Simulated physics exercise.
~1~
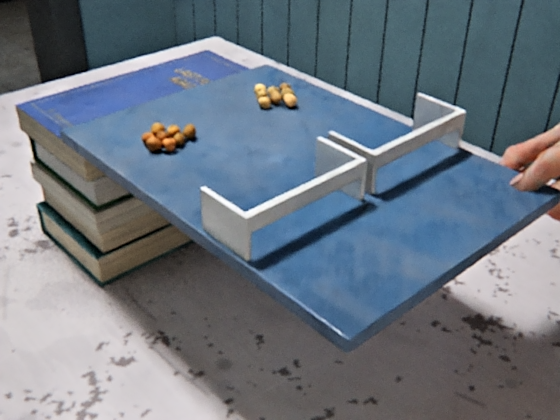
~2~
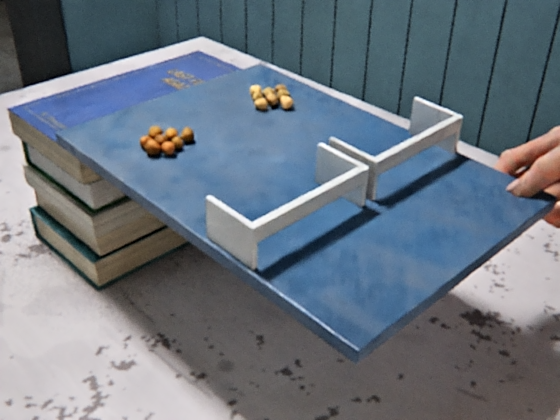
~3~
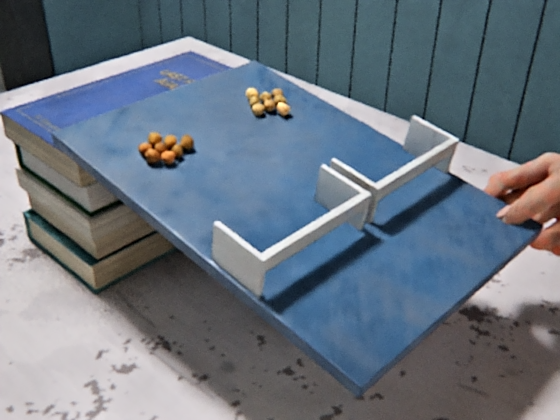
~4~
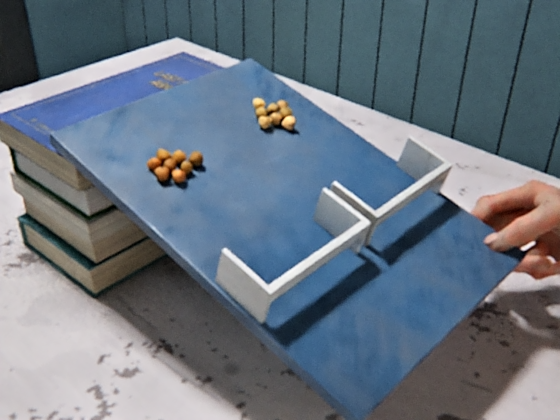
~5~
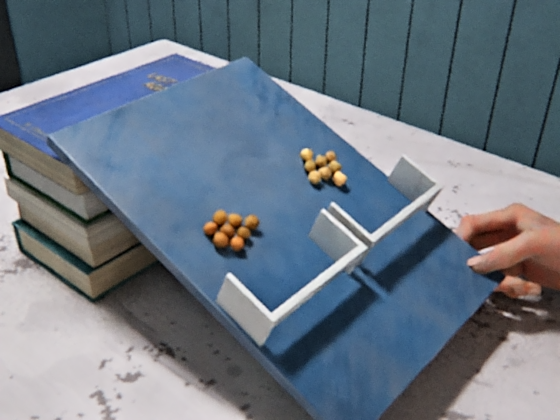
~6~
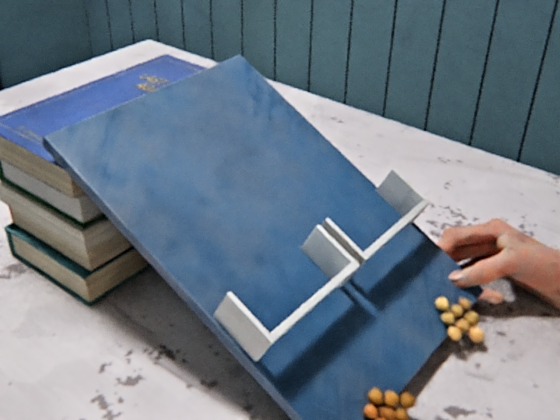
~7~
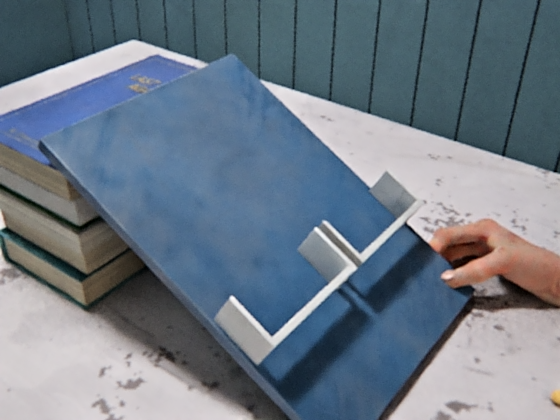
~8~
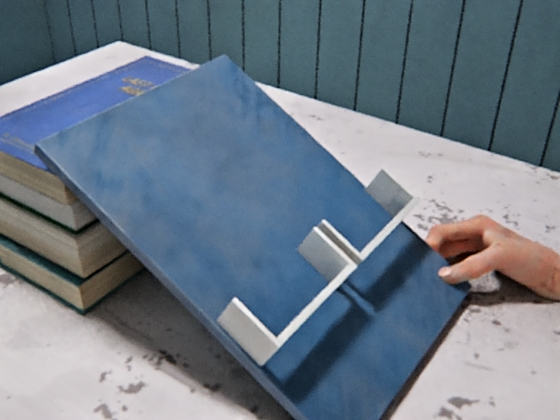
We see a hand lower the free end of a blue board propped on stacked books, steepening its slope until two small heaps of round, brownish and yellowish pieces slide down, pass under the white bars and leave the board, which ends up tilted and empty beneath the hand.
